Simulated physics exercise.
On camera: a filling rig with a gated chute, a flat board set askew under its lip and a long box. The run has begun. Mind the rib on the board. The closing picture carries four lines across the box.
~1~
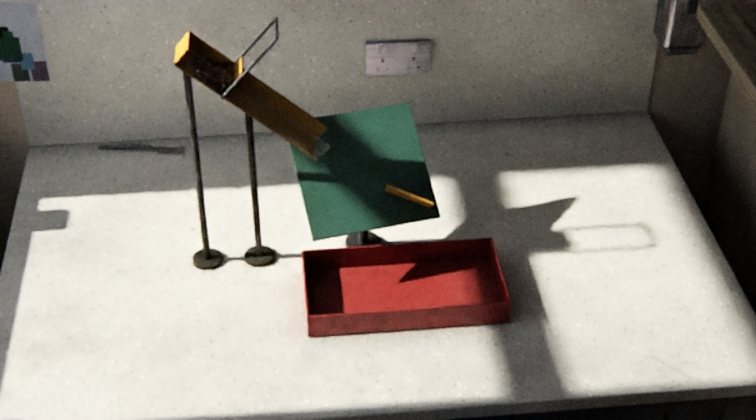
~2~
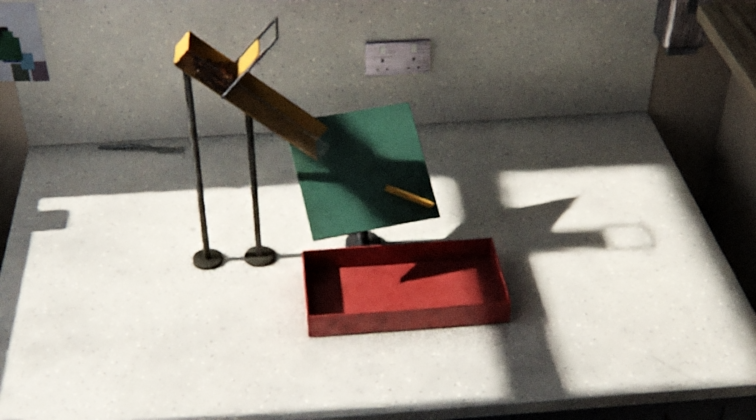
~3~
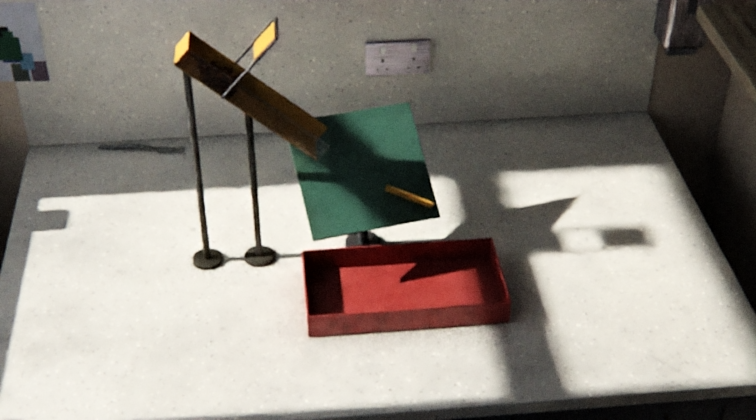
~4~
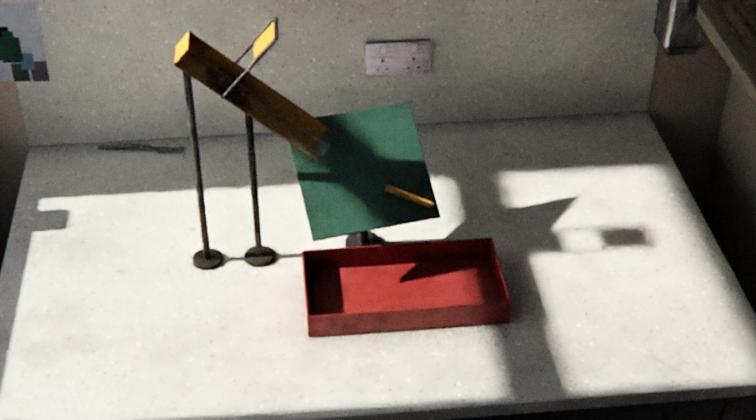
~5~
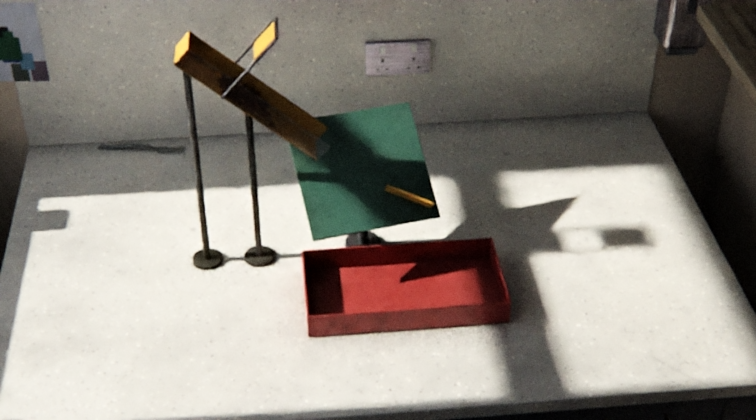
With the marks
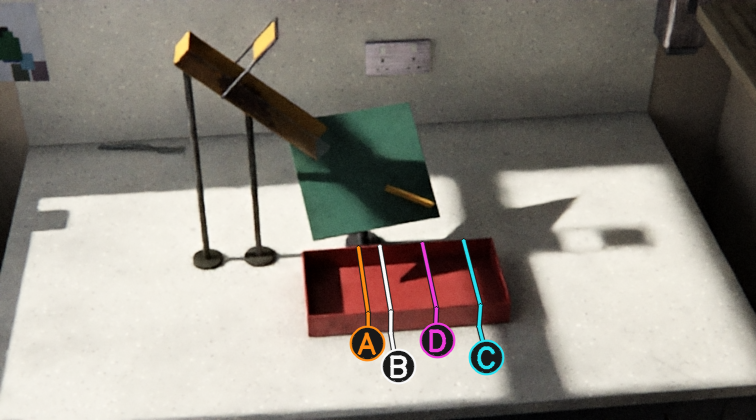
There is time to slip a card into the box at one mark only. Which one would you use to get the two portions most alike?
Use line D.
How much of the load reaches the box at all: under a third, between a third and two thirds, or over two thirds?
Over two thirds.
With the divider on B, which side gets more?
The right side.
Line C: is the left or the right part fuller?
The left side.
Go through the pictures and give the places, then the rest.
In the first frame, load behind the gate near (216, 76), cereal balls; lip of the chute near (316, 151), sloping fairly steeply.
In the second frame, middle of the board near (362, 169), tilted fairly steeply; middle of its low edge near (378, 228); of its high edge near (347, 112).
In the third frame, front corners of the box near (308, 316) and (510, 302), empty; front of the load near (232, 90).
In the fourth frame, middle of the load near (233, 86); its front near (250, 109), close to a quarter of the way to the lip; rib from (387, 185) to (434, 204).
In the fifth frame, middle of the load near (240, 95); its front near (272, 124), close to half of the way to the lip.
On the marked copy, line A crosses the front rim at (368, 312); line B crosses the front rim at (390, 310); line C crosses the front rim at (480, 304); line D crosses the front rim at (436, 307).
Choosing A, of what is caught, none at all on the left of the divider, the whole lot on the right.
Choosing B, of what is caught, only a few on the left of the divider, all but a few on the right.
Choosing C, of what is caught, all but a few on the left of the divider, a small share on the right.
Choosing D, of what is caught, close to half on the left of the divider, close to half on the right.
